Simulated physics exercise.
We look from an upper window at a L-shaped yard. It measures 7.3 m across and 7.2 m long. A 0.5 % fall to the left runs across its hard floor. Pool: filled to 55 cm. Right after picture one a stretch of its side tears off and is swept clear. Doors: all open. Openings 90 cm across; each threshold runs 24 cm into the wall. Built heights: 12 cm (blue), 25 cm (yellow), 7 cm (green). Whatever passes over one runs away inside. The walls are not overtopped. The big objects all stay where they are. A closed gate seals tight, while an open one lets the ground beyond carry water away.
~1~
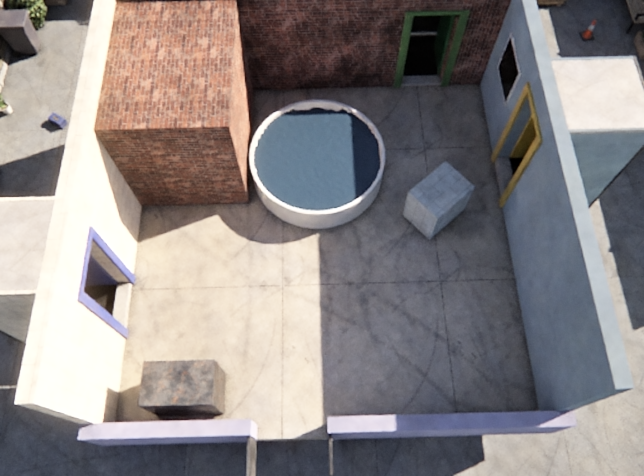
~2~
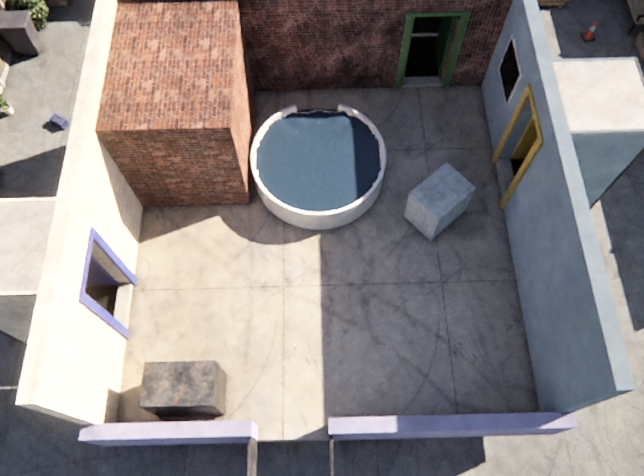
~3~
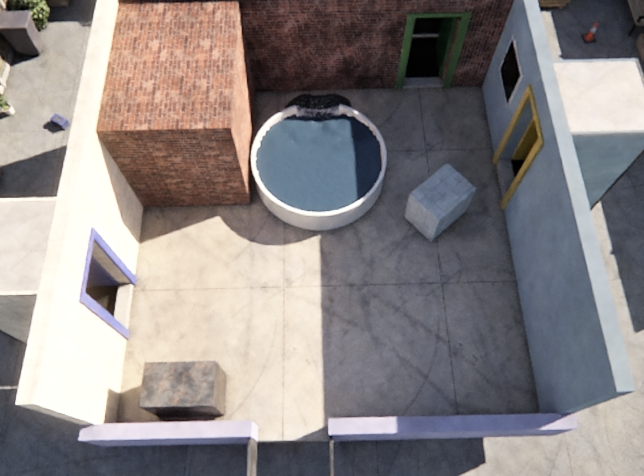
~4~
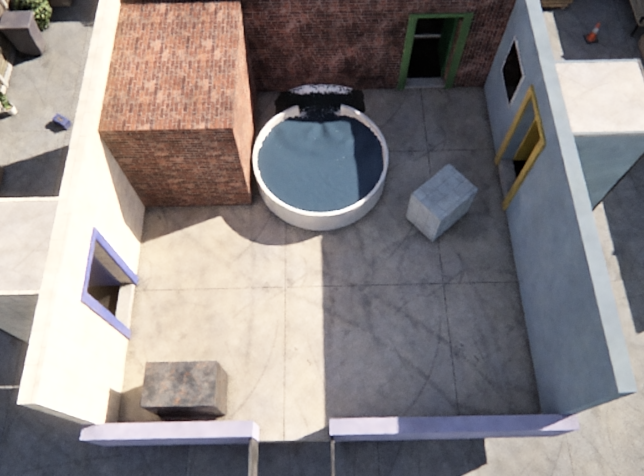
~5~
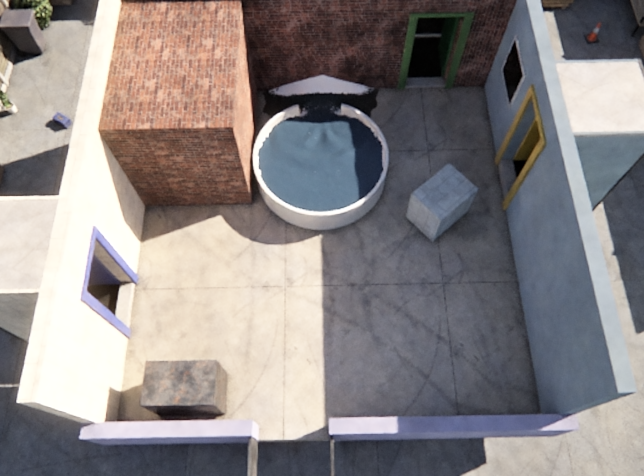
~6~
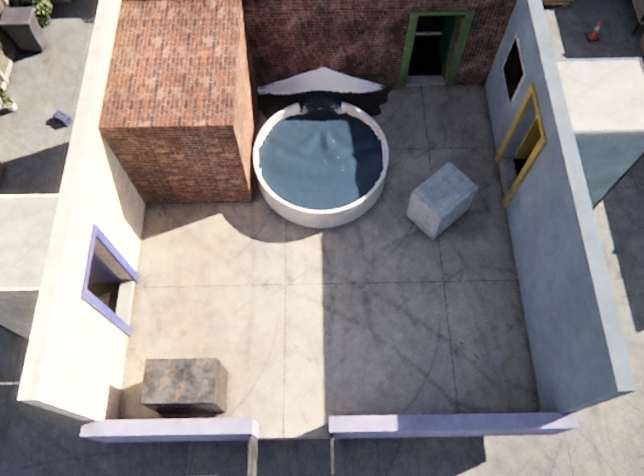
To begin with, a round, white-rimmed pool of still water sits beside a brick block in a walled yard, near a pale box. Then a gap opens in the pool's far side, and dark water pours out, spreading across the floor behind it toward both sides along the brick wall.
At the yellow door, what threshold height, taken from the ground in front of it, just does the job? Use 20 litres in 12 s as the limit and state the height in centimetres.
9.5 cm.
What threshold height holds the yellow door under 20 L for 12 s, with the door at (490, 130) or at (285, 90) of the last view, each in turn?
In turn: Roughly 15 cm, roughly 32 cm.
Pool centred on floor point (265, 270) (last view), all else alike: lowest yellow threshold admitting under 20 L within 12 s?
About 8.5 cm.
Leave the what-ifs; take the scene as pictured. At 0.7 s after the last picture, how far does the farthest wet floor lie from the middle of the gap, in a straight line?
I make it some 3.0 m.
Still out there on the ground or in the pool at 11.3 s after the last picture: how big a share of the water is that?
Water still present: Approx. 98 %.
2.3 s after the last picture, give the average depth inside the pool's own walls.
On average, around 33 cm.
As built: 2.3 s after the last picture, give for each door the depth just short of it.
Blue door: 0 cm; yellow door: 10 cm; green door: 6 cm.
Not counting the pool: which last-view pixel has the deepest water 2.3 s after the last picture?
Around (271, 135).
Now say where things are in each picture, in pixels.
Still water, 55 cm deep, in the pool at (317, 156); the yellow door at (512, 154) is dry, in the first picture.
The gap is on the far side, the front 0.3 m out at a hidden place; the back of the pool holds 55 cm, in the second picture.
The front is at (300, 99), 0.7 m from the gap on the far side; 0.7 m2 of floor is wet, 55 cm left at the back, in the third picture.
Water pours out on the far side and has run 1.0 m, to (357, 91); about 9 cm deep outside, 55 cm at the back, in the fourth picture.
The gap is on the far side, the front 1.2 m out at (374, 90); the back of the pool holds 55 cm, in the fifth picture.
The front is at (388, 88), 1.4 m from the gap on the far side; 1.7 m2 of floor is wet, 55 cm left at the back; the yellow door at (516, 155), 4.1 m from the gap, is still 3.3 m from the nearest water, in the sixth picture.
Then, 0.7 s after the last picture water covers 10 % of the floor, deepest (46 cm) near (265, 95); it has not reached the yellow door.
Then, 2.3 s after the last picture water covers 25 % of the floor, deepest (46 cm) near (271, 135); 10 cm at the yellow door, 0 litres in over its 25 cm threshold.
Then, 11.3 s after the last picture water covers 90 % of the floor, deepest (16 cm) near (263, 142); 10 cm at the yellow door, 0 litres in over its 25 cm threshold.
At the yellow door as built, the water peaked near 13 cm, 8.3 s after the last picture.
With a threshold of 7.5 cm, 49 litres would have come in within the 12 s; with 12 cm, 3 litres. So under 20 litres takes about 9.5 cm.
